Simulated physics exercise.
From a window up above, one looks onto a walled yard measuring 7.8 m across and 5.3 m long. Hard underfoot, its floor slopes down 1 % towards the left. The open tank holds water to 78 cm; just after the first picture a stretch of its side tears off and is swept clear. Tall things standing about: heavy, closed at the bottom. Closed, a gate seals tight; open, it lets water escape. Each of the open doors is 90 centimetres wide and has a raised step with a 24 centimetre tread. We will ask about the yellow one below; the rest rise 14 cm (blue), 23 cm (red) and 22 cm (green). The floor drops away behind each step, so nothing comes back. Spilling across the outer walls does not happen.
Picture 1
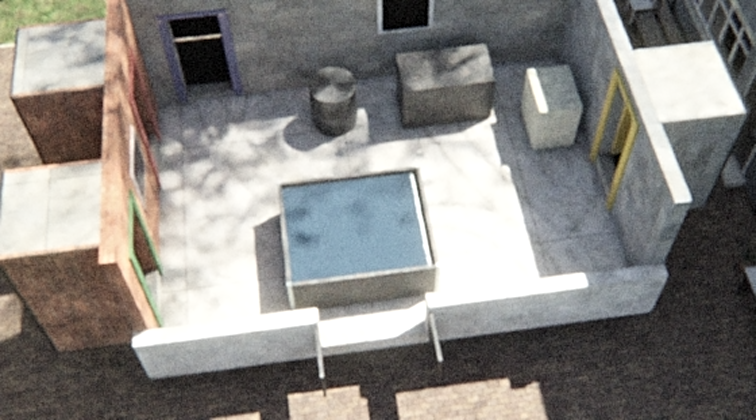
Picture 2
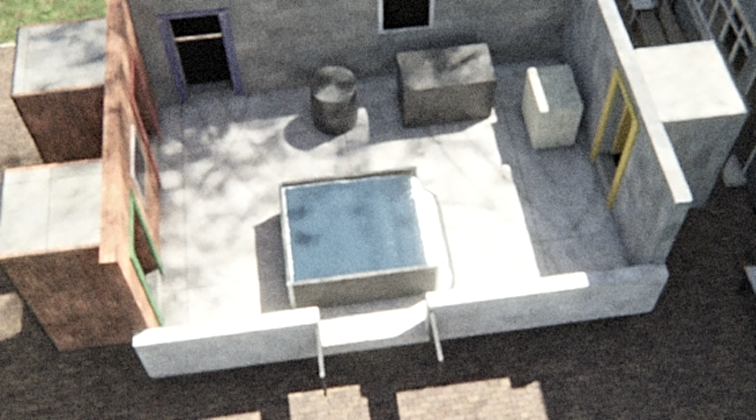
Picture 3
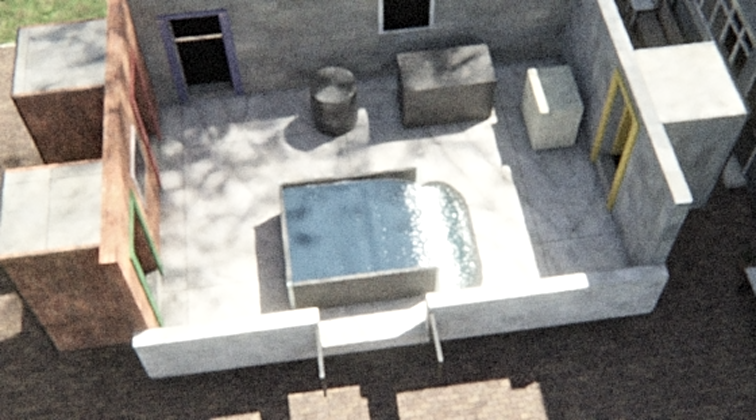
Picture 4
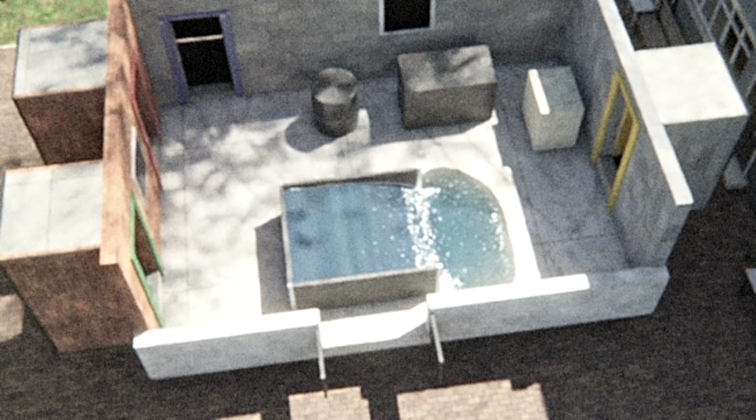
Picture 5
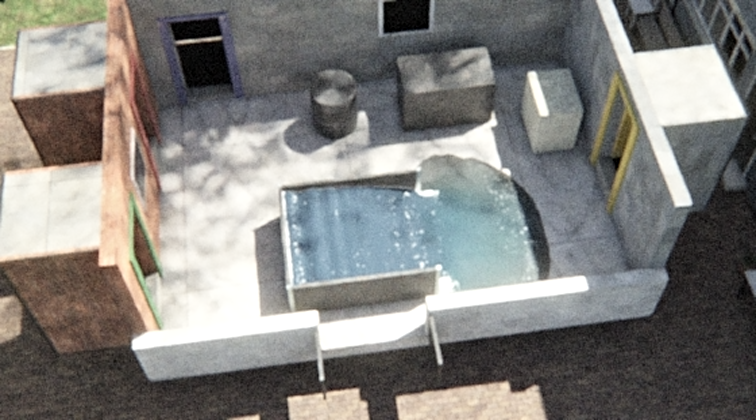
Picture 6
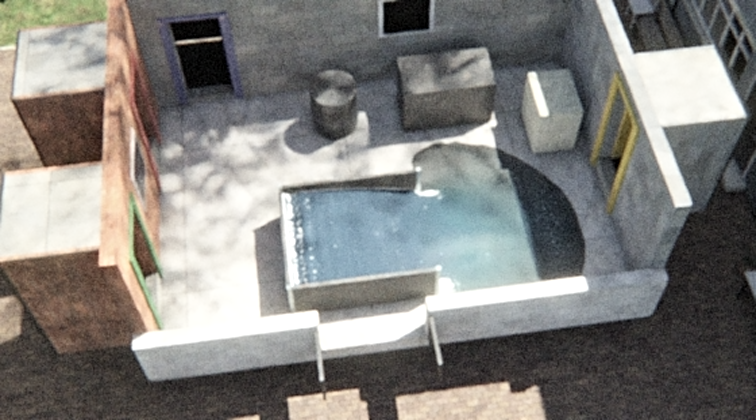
Water pours from the open tank's right side and spreads rightward across the walled yard's floor.
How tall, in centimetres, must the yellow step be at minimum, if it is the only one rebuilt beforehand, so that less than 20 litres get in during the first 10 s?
It needs to be at least 32 cm tall.
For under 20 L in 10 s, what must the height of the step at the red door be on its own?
For the red door, about 11.0 cm.
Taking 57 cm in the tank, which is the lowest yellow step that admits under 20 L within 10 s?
Then a height close to 22 cm.
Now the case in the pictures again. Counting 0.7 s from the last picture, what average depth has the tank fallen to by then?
Mean depth: Approx. 41 cm.
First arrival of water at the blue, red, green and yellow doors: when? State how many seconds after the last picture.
Blue: 5.0 s; red: 5.5 s; green: 6.0 s; yellow: 0.2 s.
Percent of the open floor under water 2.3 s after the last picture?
Roughly 40 percent.
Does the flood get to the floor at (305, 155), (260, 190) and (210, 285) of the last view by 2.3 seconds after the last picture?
Status: Clear / clear / clear.
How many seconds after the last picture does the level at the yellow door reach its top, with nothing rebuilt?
At roughly 1.8 s.
Then, 0.7 s after the last picture water covers 35 % of the floor, deepest (48 cm) near (635, 293); 34 cm at the yellow door, 7 litres in over its 25 cm step.
Then, 2.3 s after the last picture water covers 40 % of the floor, deepest (36 cm) near (567, 150); 35 cm at the yellow door, 74 litres in over its 25 cm step.
Then, 9.3 s after the last picture water covers 100 % of the floor, deepest (14 cm) near (162, 347); 7 cm at the yellow door, 93 litres in over its 25 cm step.
At the yellow door as built, the water peaked near 39 cm, 1.7 s after the last picture.
With a step of 26.5 cm, 72 litres would have come in within the 10 s; with 35.5 cm, 6 litres. So under 20 litres takes about 32 cm.
